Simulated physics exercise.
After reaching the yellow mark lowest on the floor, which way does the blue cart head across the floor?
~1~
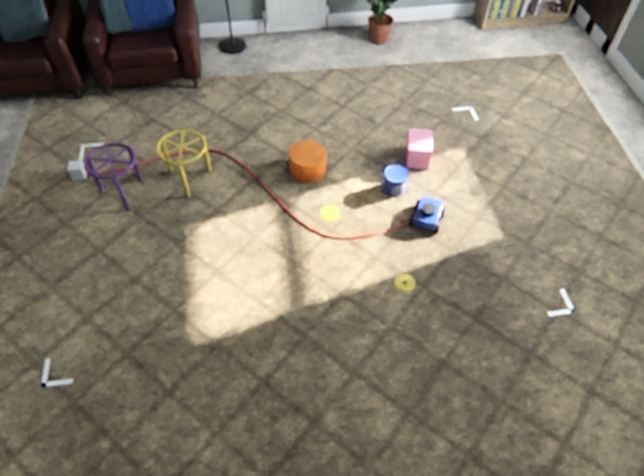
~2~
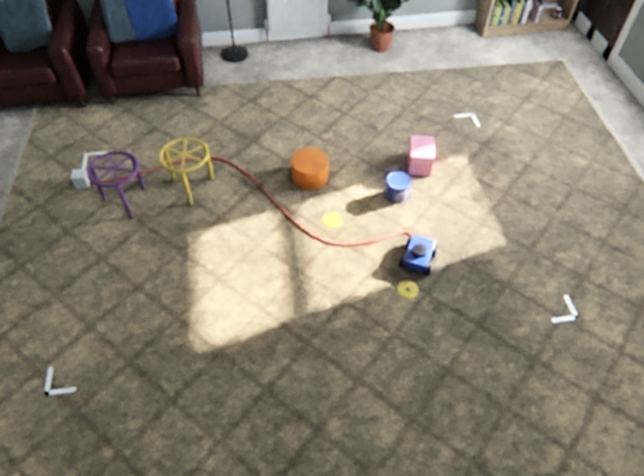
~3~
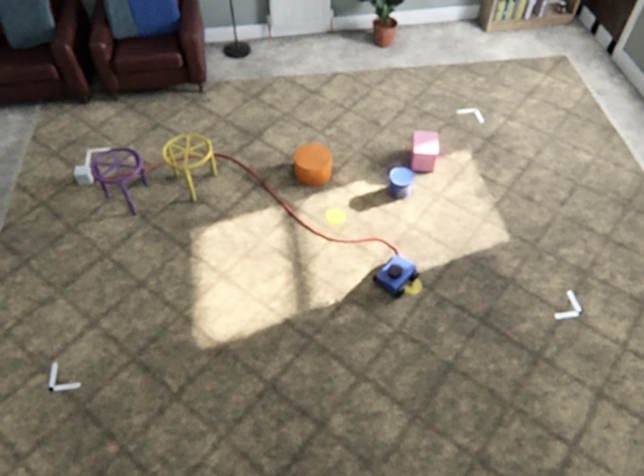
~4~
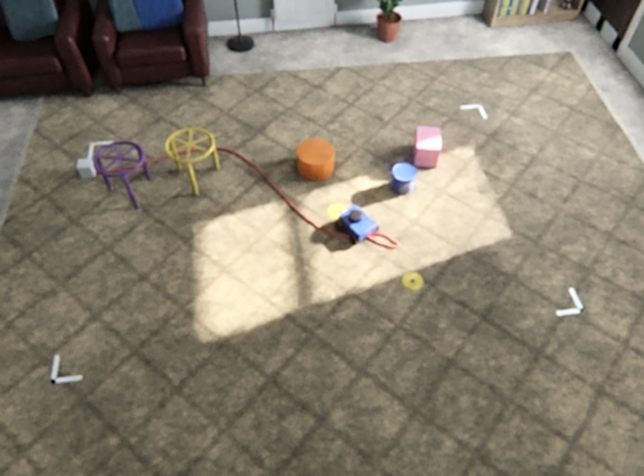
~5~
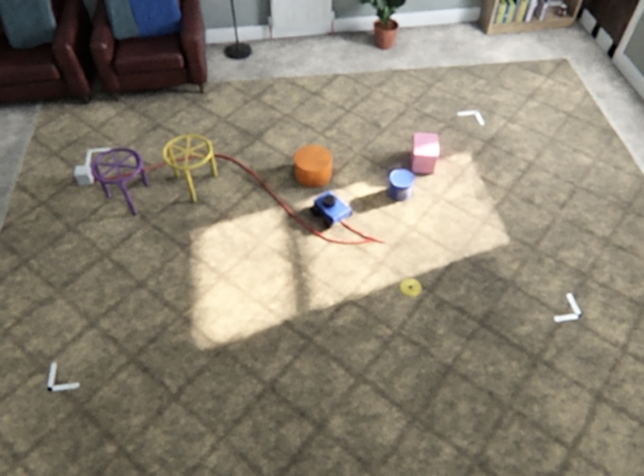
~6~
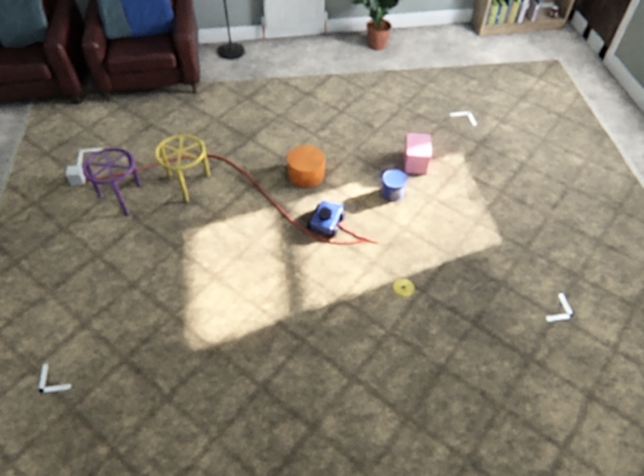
It heads to the left, moving up the view as well, and stops below the orange tub.
